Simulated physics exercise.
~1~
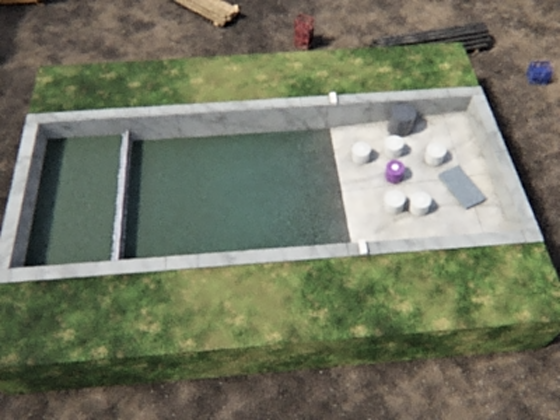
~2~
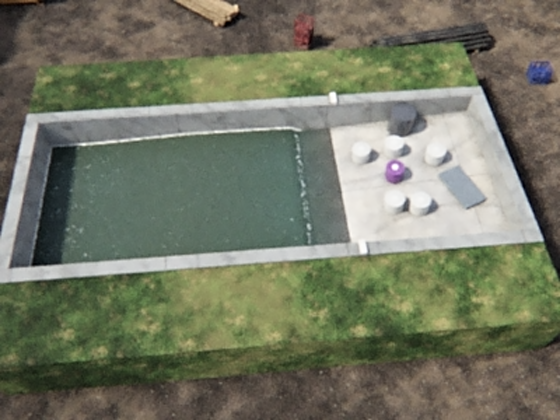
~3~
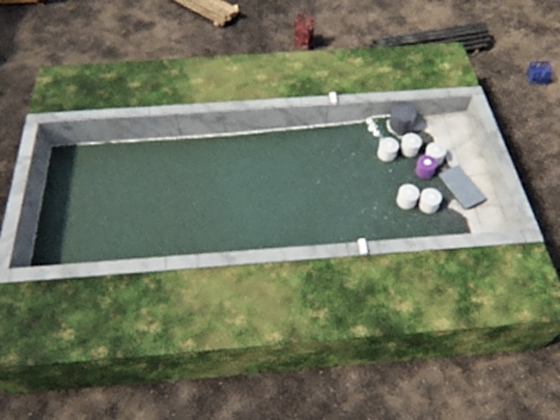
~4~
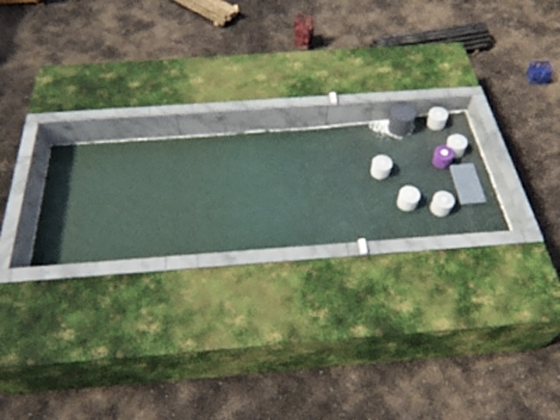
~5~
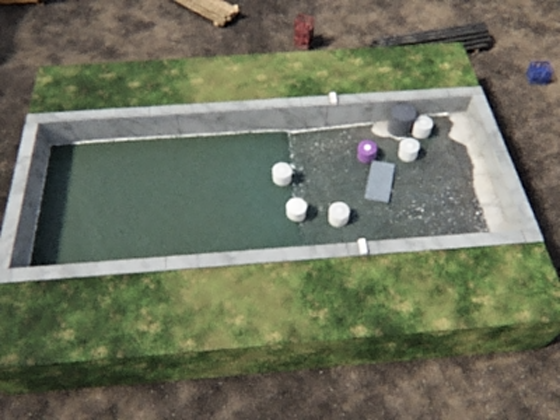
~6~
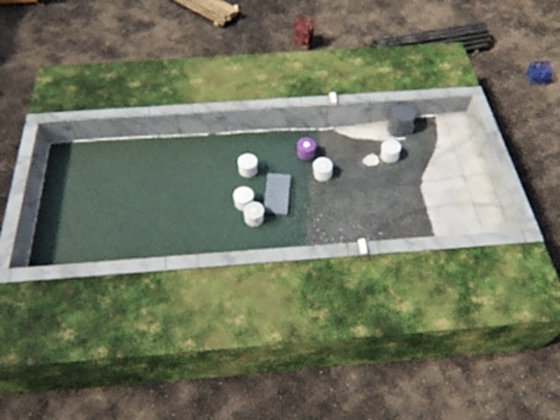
Water held behind a barrier at the left of a concrete basin surged right over the pale ramp, nudging white tubs, a purple one and a grey slab, then drained back left, carrying most of them along and leaving them in the pool.
